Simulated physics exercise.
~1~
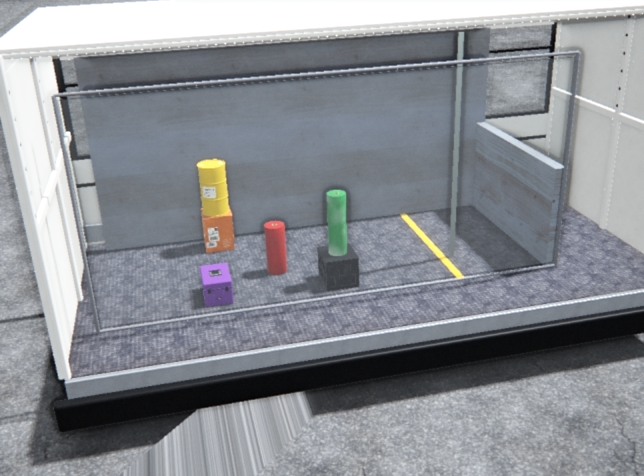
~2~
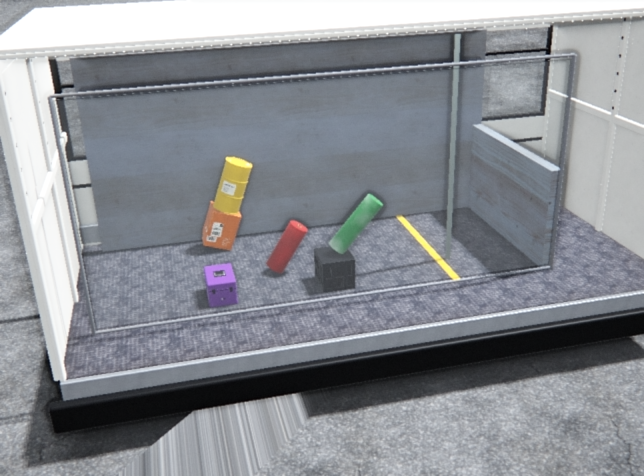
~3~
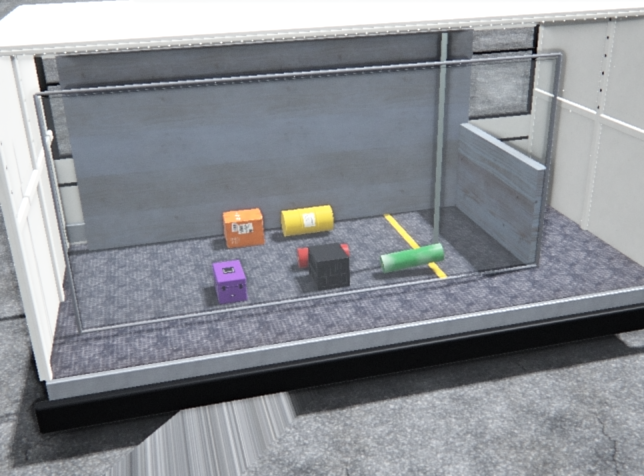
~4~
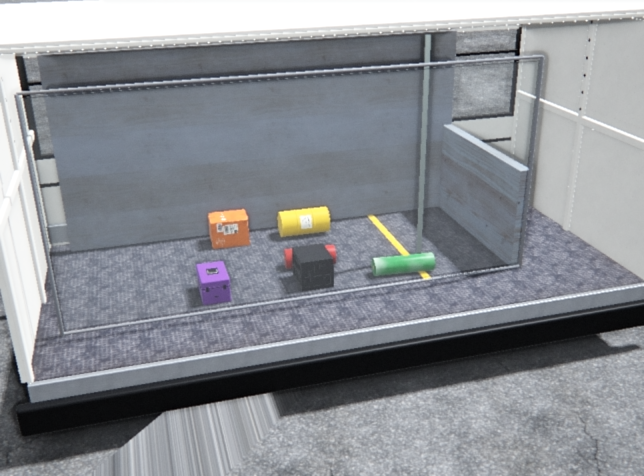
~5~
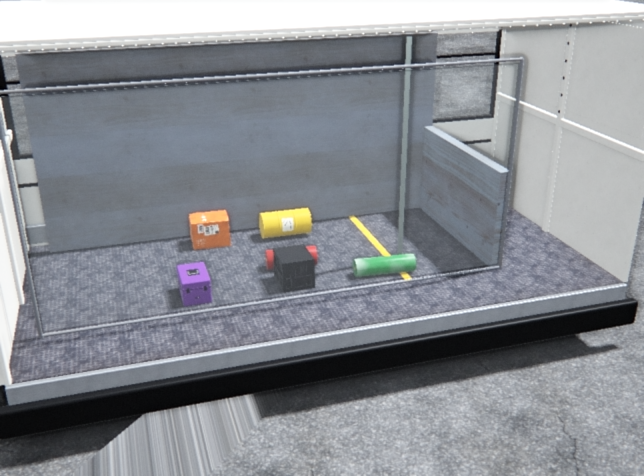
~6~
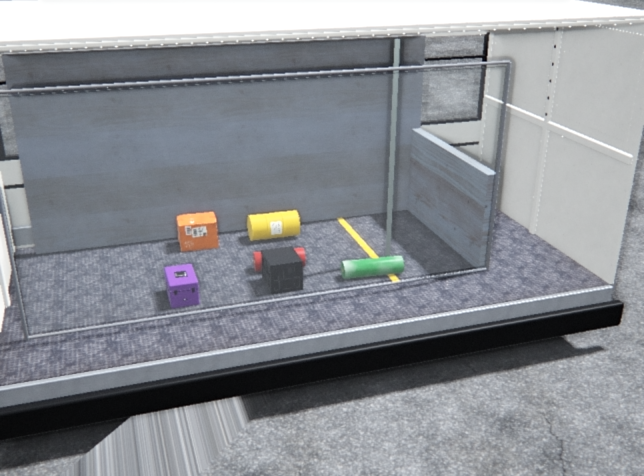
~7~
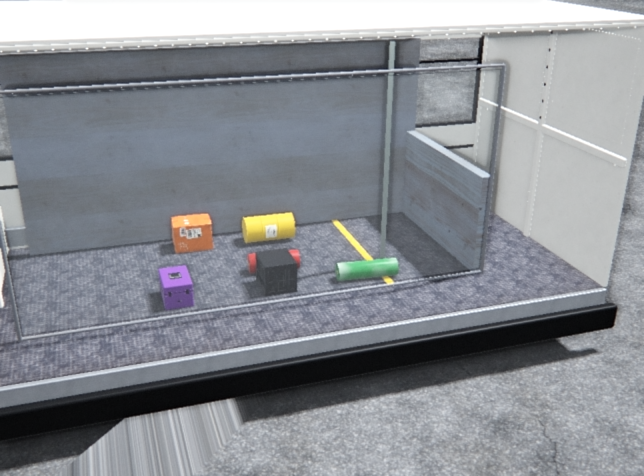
We see upright cylinders and boxes in an open-sided bay as the yellow drum, green roll and red roll tip rightward and fall onto their sides. The orange pack also tips, the purple toolbox barely shifts, and everything rests with the green roll beside the yellow line.
